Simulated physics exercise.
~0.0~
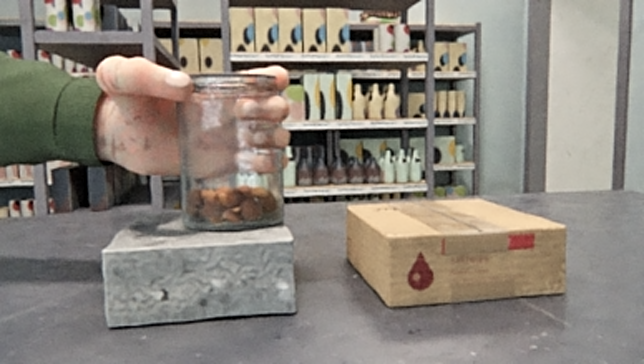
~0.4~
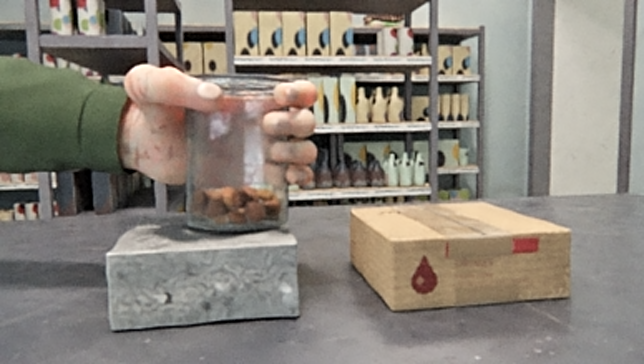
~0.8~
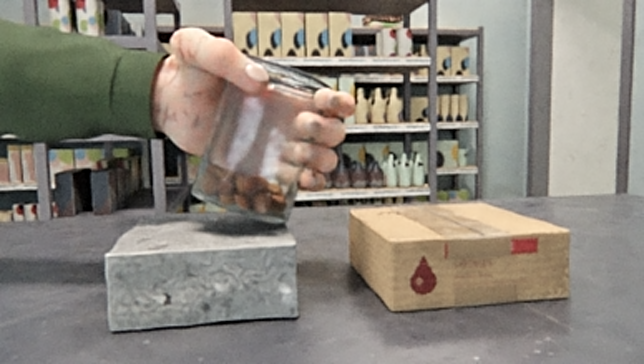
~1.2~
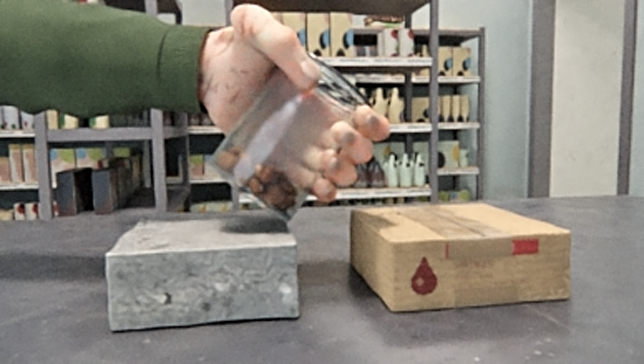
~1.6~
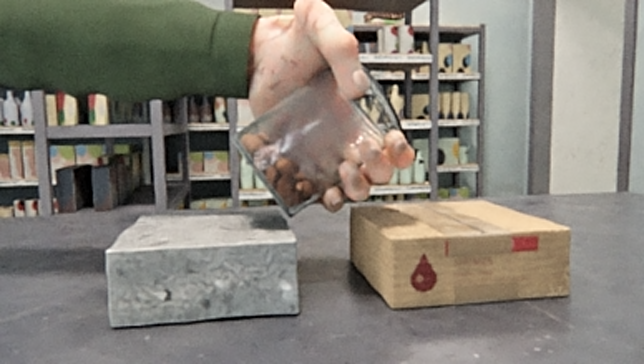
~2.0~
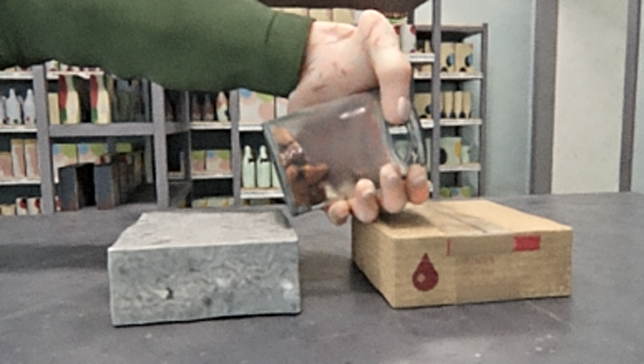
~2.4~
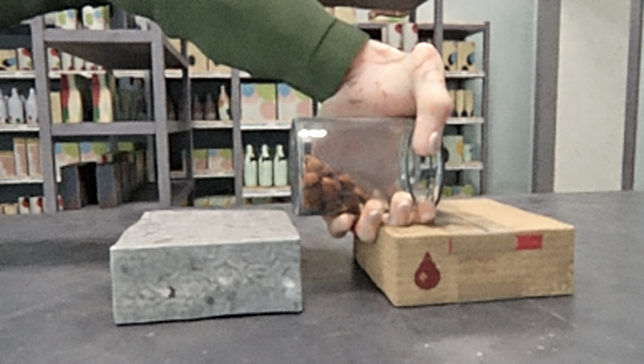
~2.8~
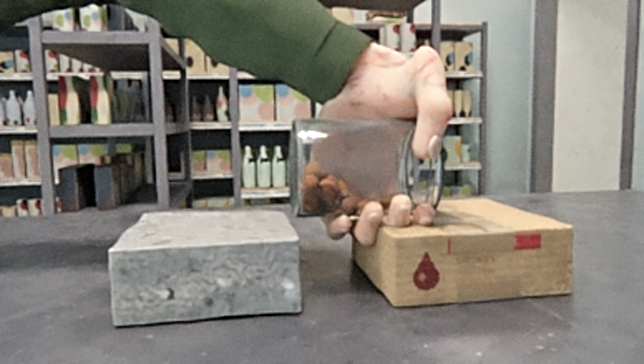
On a dark tabletop before stocked shelves, a hand lifts a glass jar of brown pieces off a grey block, tipping it sideways against a cardboard box.
